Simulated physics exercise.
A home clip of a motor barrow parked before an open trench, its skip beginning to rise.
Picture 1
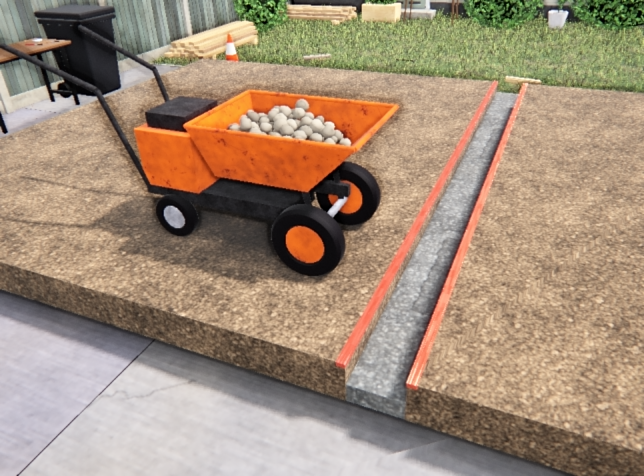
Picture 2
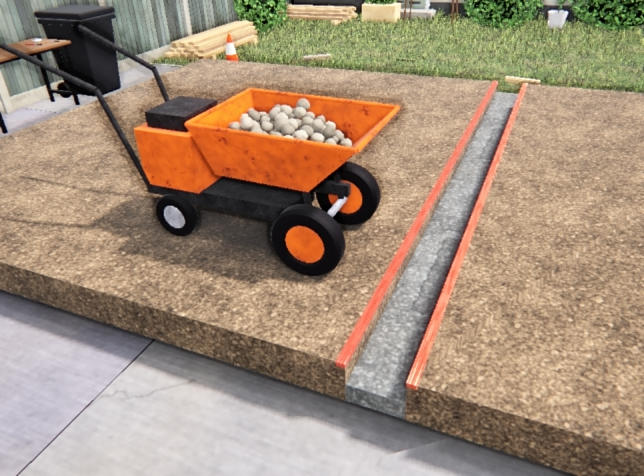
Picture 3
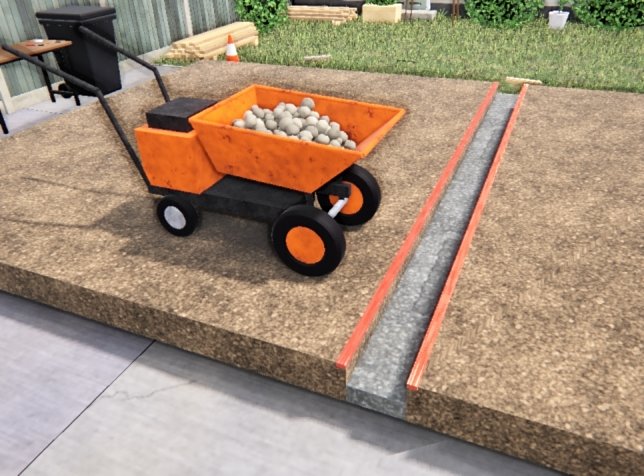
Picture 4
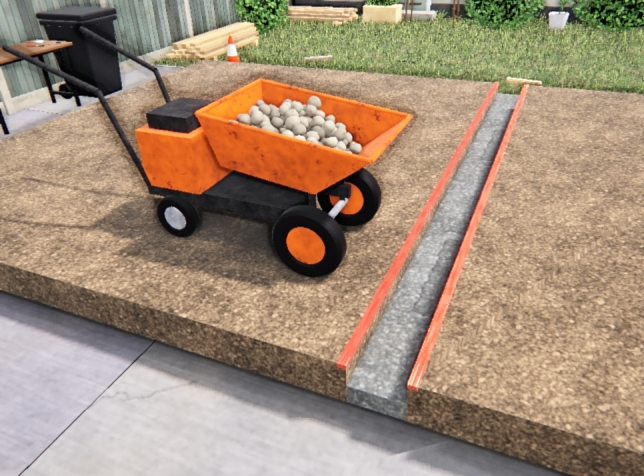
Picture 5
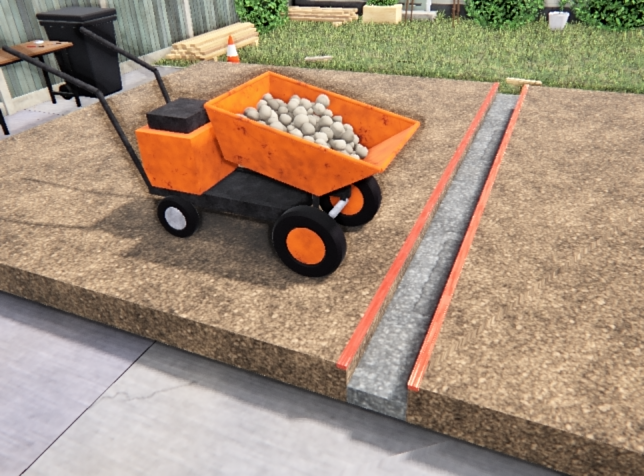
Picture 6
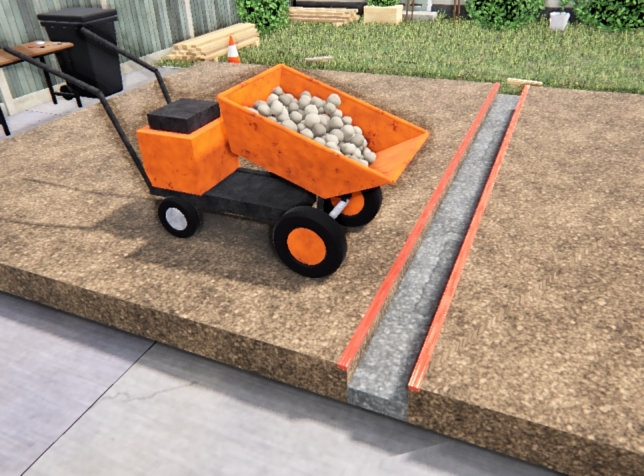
An orange motor barrow loaded with round grey stones stood still on brown ground beside a narrow, red-edged trench, and its skip slowly tilted forward to the right, with the stones still inside.
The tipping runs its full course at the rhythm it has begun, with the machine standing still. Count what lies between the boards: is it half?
It catches only the smaller part.
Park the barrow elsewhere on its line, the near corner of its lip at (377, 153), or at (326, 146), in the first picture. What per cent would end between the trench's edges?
About 0 and 60 per cent.
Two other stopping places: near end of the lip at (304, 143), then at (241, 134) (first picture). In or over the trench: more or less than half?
The first try: Above a half. The second: Not half.
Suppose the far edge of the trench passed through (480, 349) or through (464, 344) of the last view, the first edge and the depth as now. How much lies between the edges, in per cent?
In turn 70 and 60 in a hundred.
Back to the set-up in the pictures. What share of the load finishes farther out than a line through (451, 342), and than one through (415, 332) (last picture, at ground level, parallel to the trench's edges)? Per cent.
First some 40, then 60 per cent.
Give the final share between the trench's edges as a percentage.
About 15 per cent.
Just after the last frame, skip tipped steeply; every one in the skip.
A moment on, skip tipped right over; roughly two thirds in the skip; about a tenth in or heaped over the trench; roughly a quarter beyond it; just a few falling.
Further on, skip tipped right over; roughly a third in the skip; about a tenth in or heaped over the trench; roughly half beyond it.
When it is over, skip tipped right over; roughly a third in the skip; about a tenth in or heaped over the trench; roughly half beyond it.
